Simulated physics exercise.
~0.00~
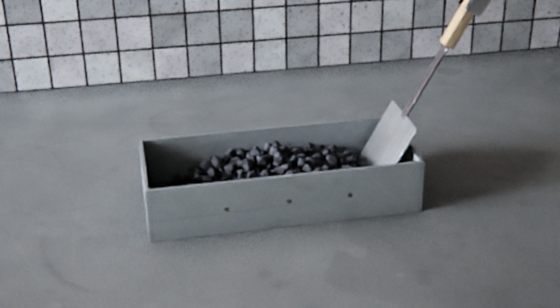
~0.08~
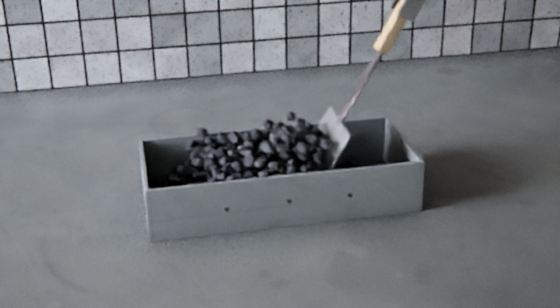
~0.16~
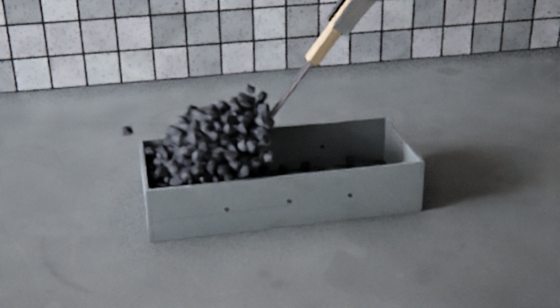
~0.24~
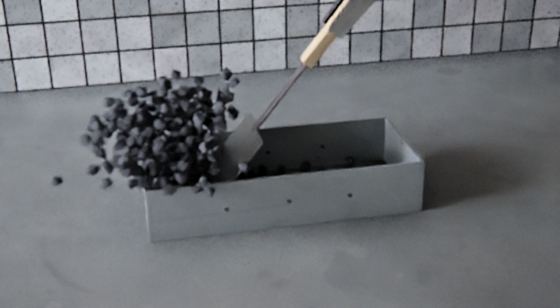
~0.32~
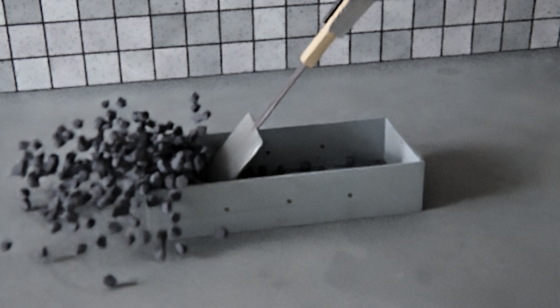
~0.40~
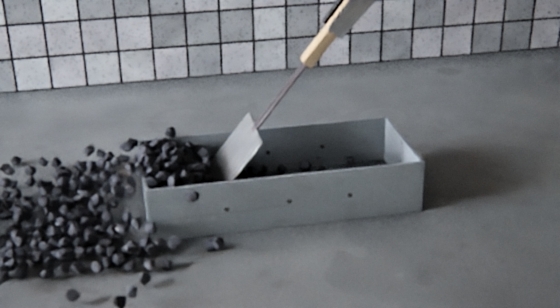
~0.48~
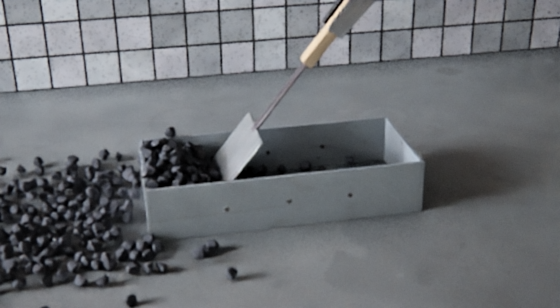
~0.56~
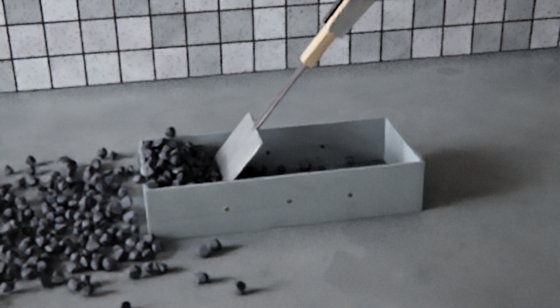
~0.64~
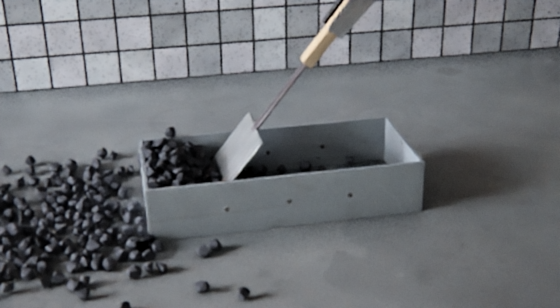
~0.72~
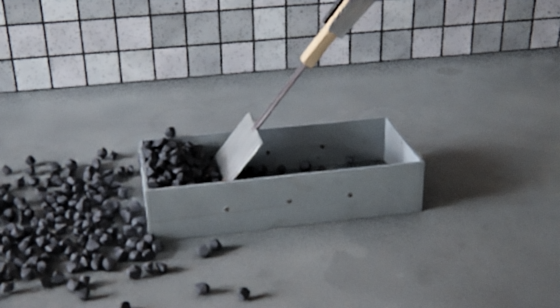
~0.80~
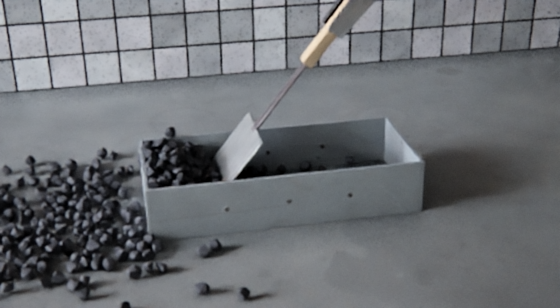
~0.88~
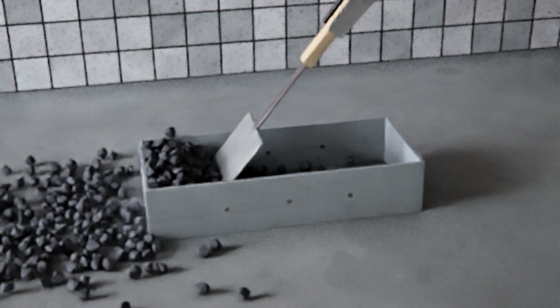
On a grey table, a spatula sweeps dark pebbles left, spilling many from a still tray.
